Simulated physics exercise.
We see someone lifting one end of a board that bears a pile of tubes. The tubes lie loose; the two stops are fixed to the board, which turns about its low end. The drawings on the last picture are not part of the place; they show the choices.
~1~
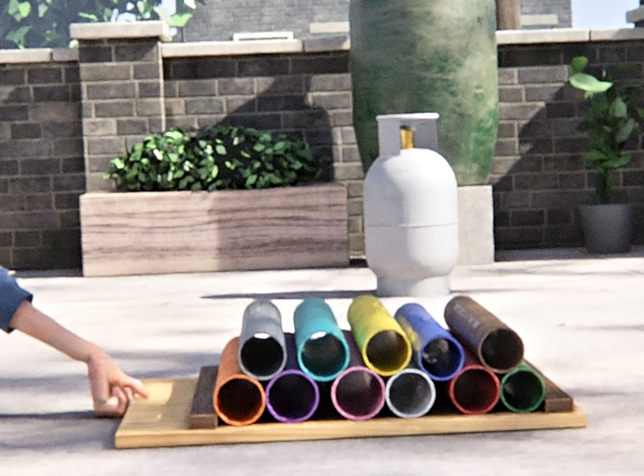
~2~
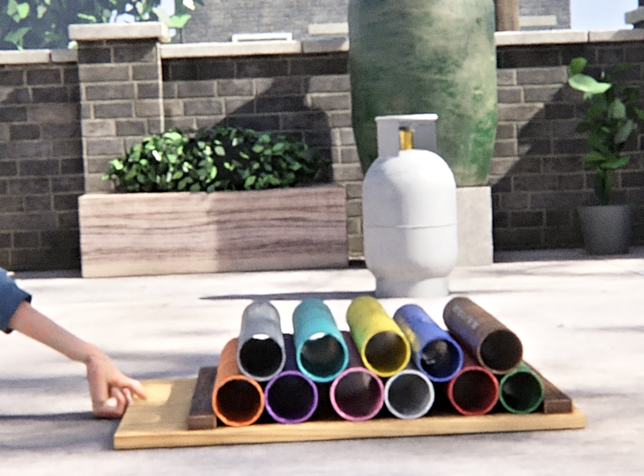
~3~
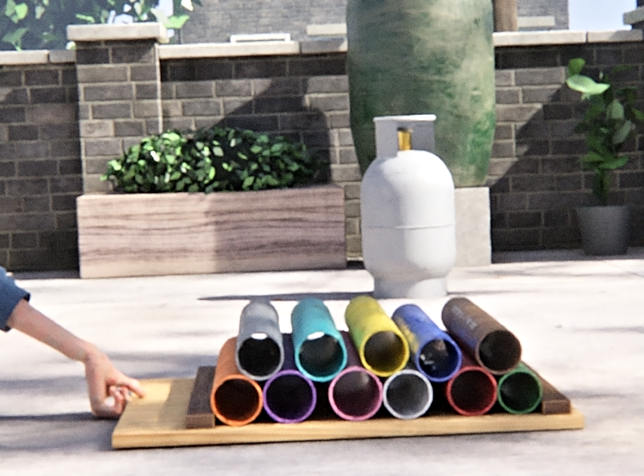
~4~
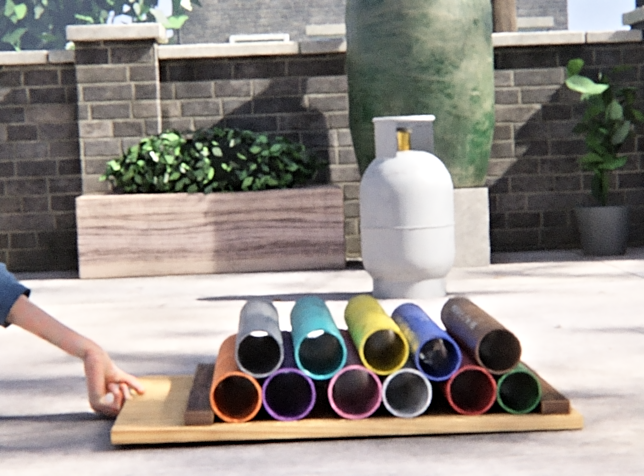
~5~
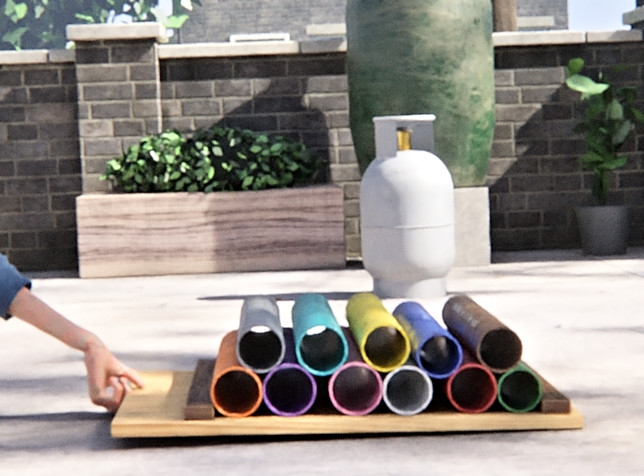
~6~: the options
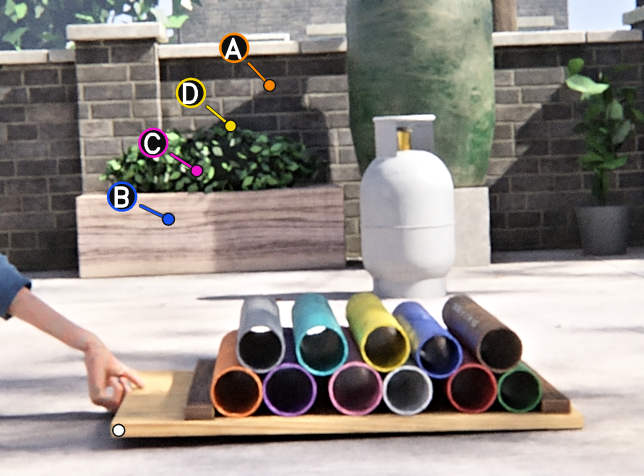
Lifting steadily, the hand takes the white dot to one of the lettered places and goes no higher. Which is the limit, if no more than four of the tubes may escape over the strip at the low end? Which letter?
The answer is mark B.
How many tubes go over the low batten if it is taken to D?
The count is eleven.
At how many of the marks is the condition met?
One of the four.
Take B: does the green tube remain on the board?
Yes.
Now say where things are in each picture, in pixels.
Brown tube (501, 350); turquoise tube (324, 355); grey tube (262, 356), in the first picture.
Grey tube (261, 357); blue tube (440, 359), in the second picture.
Board (340, 395); orange tube (237, 400); purple tube (289, 397); brown tube (499, 351), in the third picture.
Board (339, 394); orange tube (236, 398); purple tube (289, 395), in the fourth picture.
Board (340, 390); orange tube (237, 392); purple tube (289, 390), in the fifth picture.
On the copy, A at (270, 85); B at (168, 219); C at (197, 171); D at (231, 126); the white dot at (119, 430).
On B. First, board at 17°.
Then, board at 28°.
Finally, board at 28°, one over the low batten (brown).
By contrast, A eleven over the low batten; C five over the low batten; D eleven over the low batten.
